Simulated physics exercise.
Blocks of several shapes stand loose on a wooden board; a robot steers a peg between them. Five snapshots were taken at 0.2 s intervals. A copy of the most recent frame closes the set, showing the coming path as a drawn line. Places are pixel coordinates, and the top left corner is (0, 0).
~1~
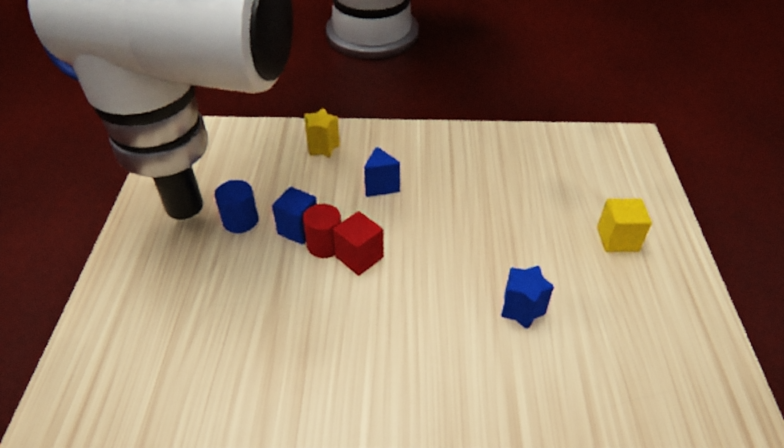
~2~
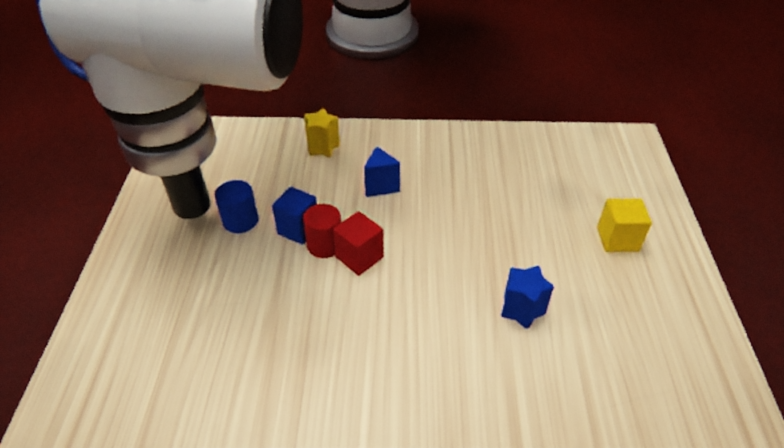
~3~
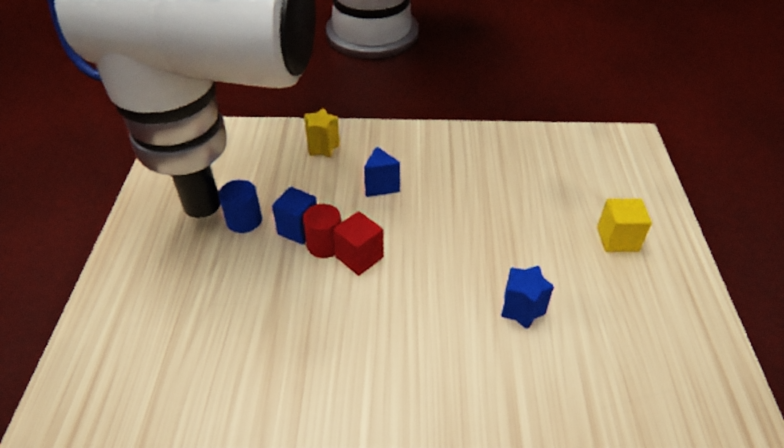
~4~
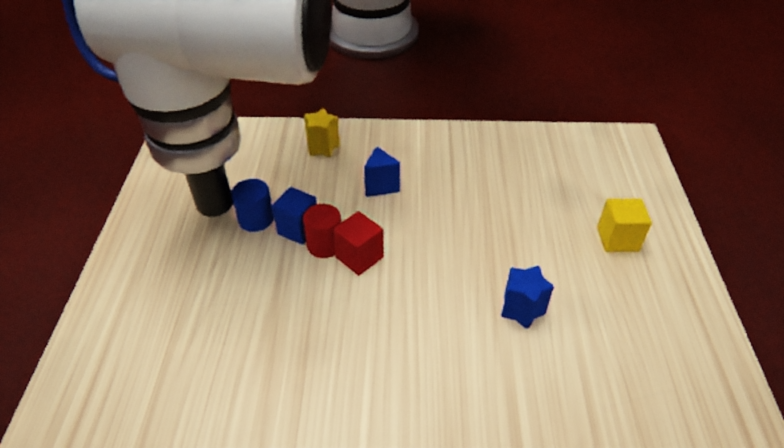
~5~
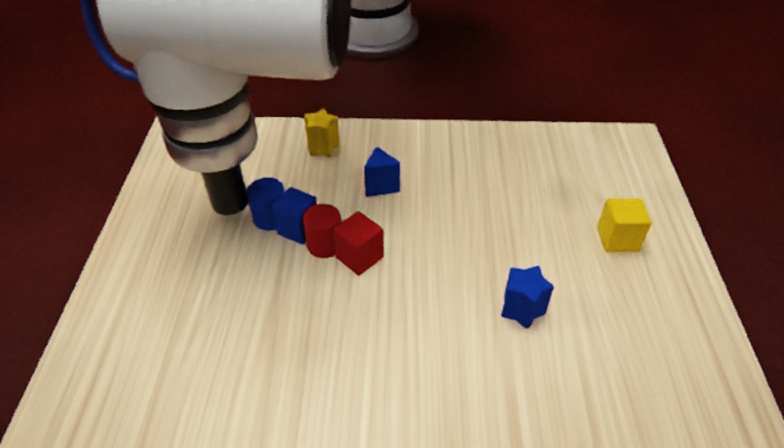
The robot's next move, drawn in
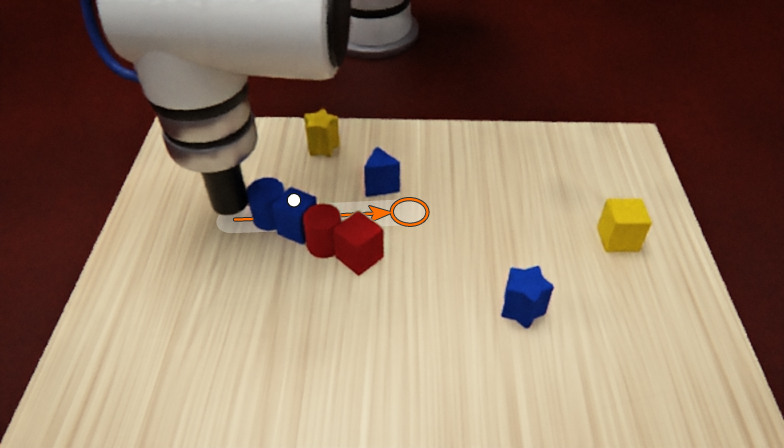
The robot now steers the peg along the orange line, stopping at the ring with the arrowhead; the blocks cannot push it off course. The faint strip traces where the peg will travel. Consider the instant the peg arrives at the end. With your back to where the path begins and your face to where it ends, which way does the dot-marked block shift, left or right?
My answer: Right.
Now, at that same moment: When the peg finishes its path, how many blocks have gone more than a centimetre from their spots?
When the path ends, I think you'll find three or more blocks out of place by more than 1 cm.
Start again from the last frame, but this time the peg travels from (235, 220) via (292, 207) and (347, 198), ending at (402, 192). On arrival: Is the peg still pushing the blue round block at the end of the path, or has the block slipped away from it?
Kept ahead.
Path on the board, in a line from (235, 220) to (410, 212); the dot is on the blue square block.
The first path, step by step. One third of the way, peg at (293, 202); blue round block at (320, 171); blue square block at (327, 199), turned 35° clockwise; red round block at (335, 224); red square block at (369, 237), turned 30° anticlockwise.
Two thirds of the way, peg at (352, 199); blue round block at (352, 161); blue square block at (367, 208), turned 110° clockwise; red round block at (340, 230); red square block at (376, 241), turned 30° anticlockwise.
At the end, peg at (410, 196); blue round block at (353, 161); blue square block at (378, 209), turned 150° clockwise; red round block at (340, 230); red square block at (376, 241), turned 30° anticlockwise; blue triangular block in place.
